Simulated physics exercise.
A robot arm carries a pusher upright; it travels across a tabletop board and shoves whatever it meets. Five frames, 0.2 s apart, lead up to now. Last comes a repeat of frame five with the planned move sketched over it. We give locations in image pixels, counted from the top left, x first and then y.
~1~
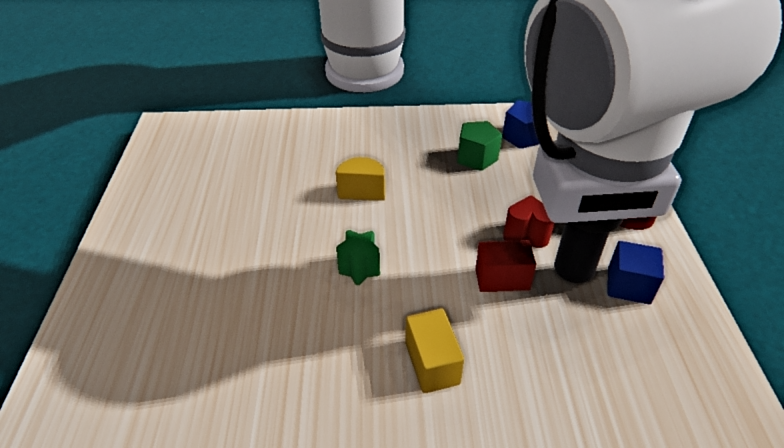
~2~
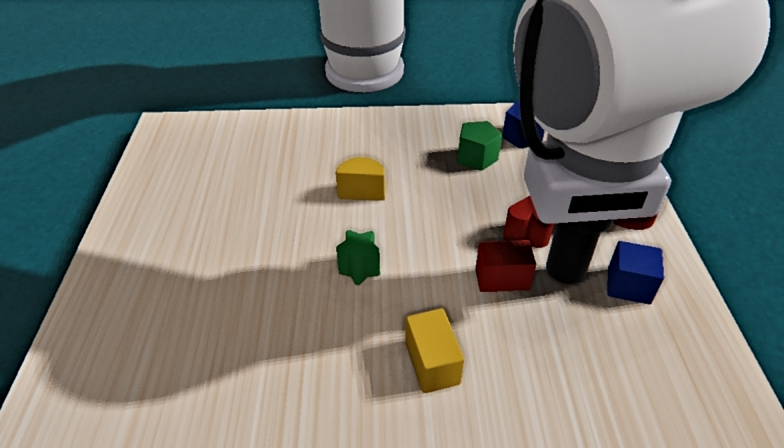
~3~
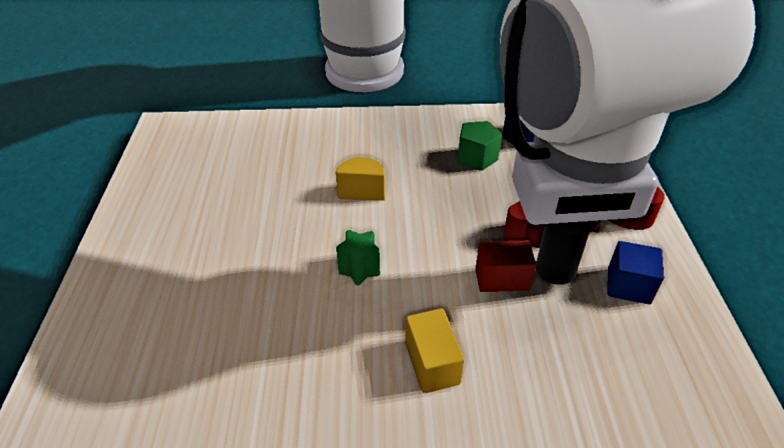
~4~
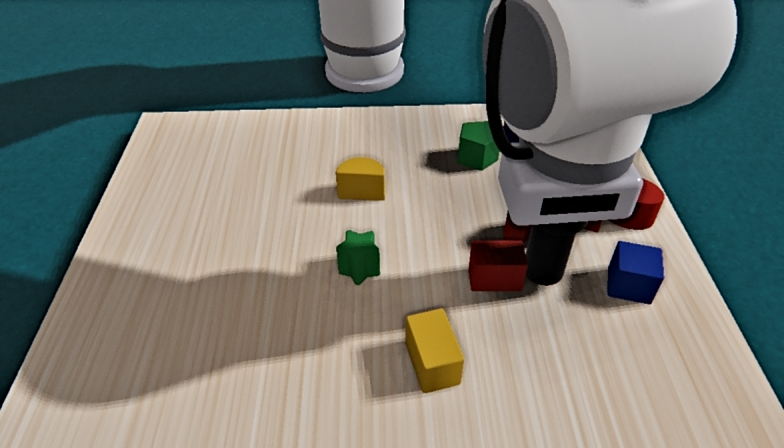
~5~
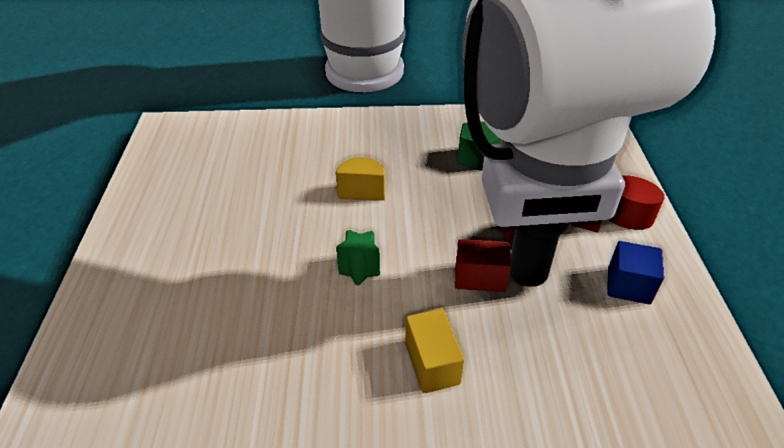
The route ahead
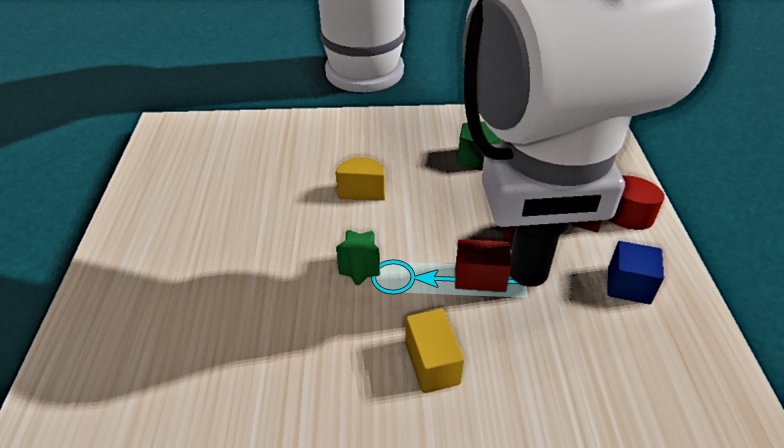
At first, a robot arm holds its dark pusher between a red block and a blue cube on a wooden board scattered with colored blocks. The arm slides left across the gap until it meets the red block, then pushes it a short way left, toward the still green star-shaped block.
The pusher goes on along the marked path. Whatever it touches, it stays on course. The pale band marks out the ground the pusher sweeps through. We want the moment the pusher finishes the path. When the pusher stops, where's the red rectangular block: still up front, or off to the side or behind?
It is still in front.
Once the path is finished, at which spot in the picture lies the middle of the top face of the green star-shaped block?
Its top middle is near (306, 235).
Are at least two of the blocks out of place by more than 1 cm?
I expect so.
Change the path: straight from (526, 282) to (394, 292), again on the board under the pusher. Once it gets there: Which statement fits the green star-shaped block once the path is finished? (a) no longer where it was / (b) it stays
(a)
Path on the board, from (526, 282) to (393, 277).
What follows on the original path. One third of the way, pusher (482, 270); red rectangular block (438, 248).
Two thirds of the way, pusher (437, 268); green star-shaped block (346, 241), turned 15° clockwise; red rectangular block (392, 246).
At the end, pusher (393, 267); green star-shaped block (306, 235), turned 30° clockwise; red rectangular block (348, 243); red heart in place.
